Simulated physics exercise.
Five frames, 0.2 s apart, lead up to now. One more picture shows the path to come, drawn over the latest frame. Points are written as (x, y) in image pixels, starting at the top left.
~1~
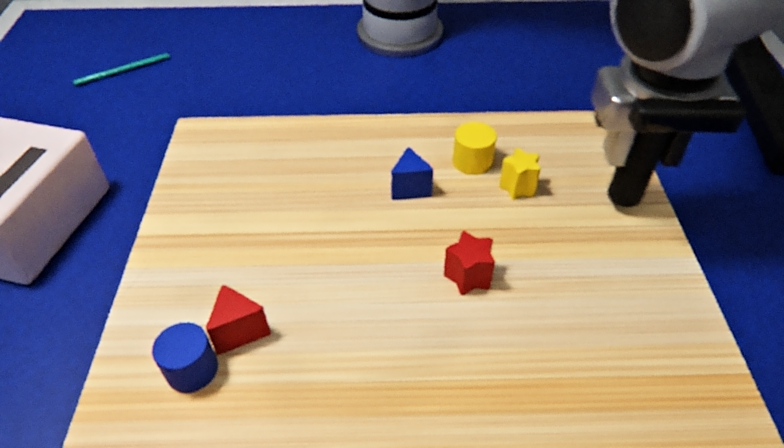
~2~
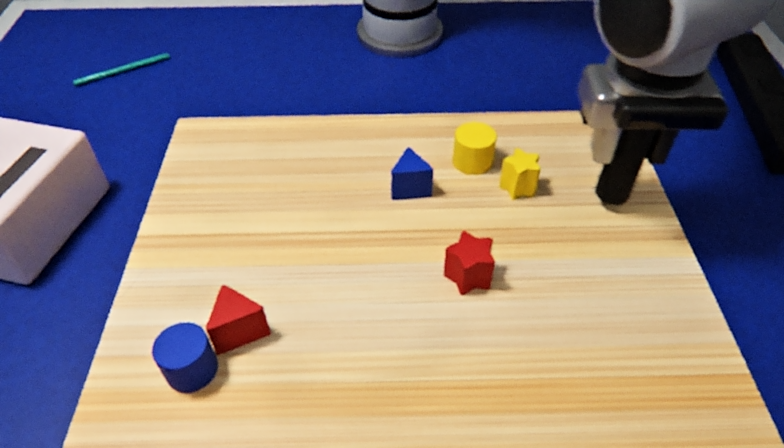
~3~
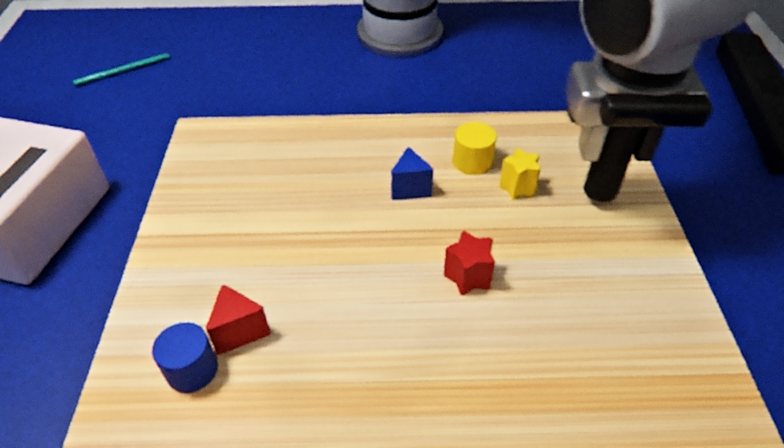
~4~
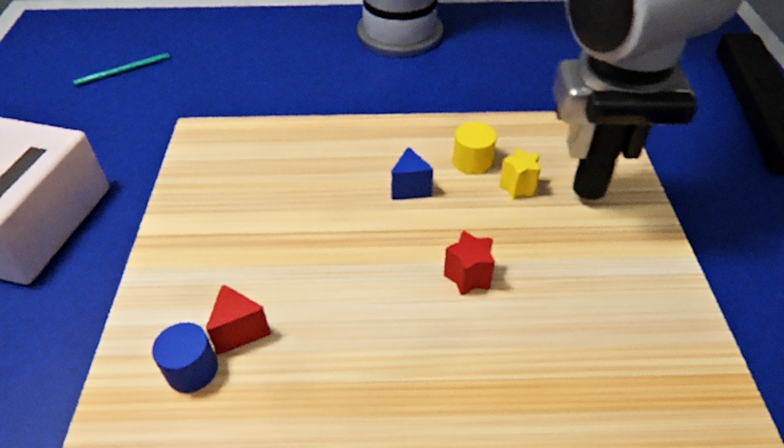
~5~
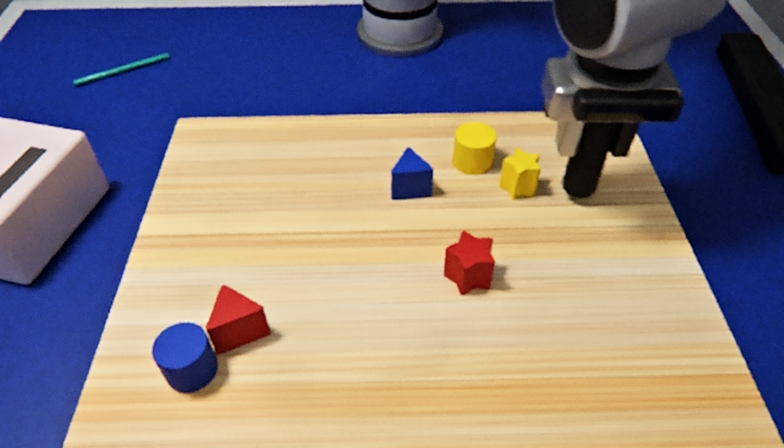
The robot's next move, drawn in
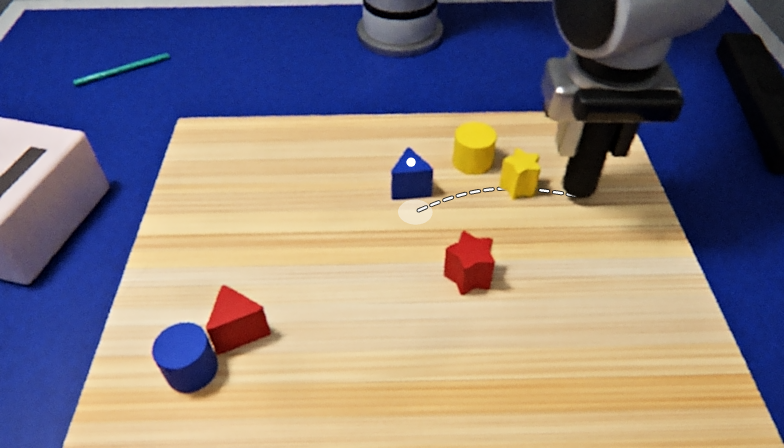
A pale wooden board lies on a blue surface, seen from above at an angle by a still camera. A blue triangular block, a yellow disc and a yellow star sit near the back, a red star near the middle, and a red triangular block beside a blue cylinder at lower left. At upper right, a robot arm slides its dark stick slowly leftward, while the blocks stay still.
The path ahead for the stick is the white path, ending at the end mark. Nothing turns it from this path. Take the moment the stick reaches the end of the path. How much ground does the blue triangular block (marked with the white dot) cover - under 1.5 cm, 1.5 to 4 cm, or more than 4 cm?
Over 4 cm.
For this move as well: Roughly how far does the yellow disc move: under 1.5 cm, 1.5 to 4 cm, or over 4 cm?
The distance will be below 1.5 cm.
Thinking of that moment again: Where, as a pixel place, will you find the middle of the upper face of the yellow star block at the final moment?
Around pixel (395, 168).
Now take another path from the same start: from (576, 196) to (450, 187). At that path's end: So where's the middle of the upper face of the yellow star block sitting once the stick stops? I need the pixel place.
It should be at (423, 152) by then.
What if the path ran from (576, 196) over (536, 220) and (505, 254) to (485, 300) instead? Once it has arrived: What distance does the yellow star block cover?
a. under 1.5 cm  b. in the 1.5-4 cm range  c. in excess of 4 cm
That would be a.
The drawn path runs from (576, 196) over (519, 189) and (465, 194) to (415, 212); the dot is on the blue triangular block.
On the path given first. One third of the way, stick at (521, 179); yellow star block at (493, 158).
Two thirds of the way, stick at (466, 185); blue triangular block at (405, 161); yellow disc at (469, 132); yellow star block at (437, 161).
At the end, stick at (416, 202); blue triangular block at (368, 157), turned 45° clockwise; red star block not moved; yellow disc at (469, 132); yellow star block at (395, 168), turned 45° clockwise.
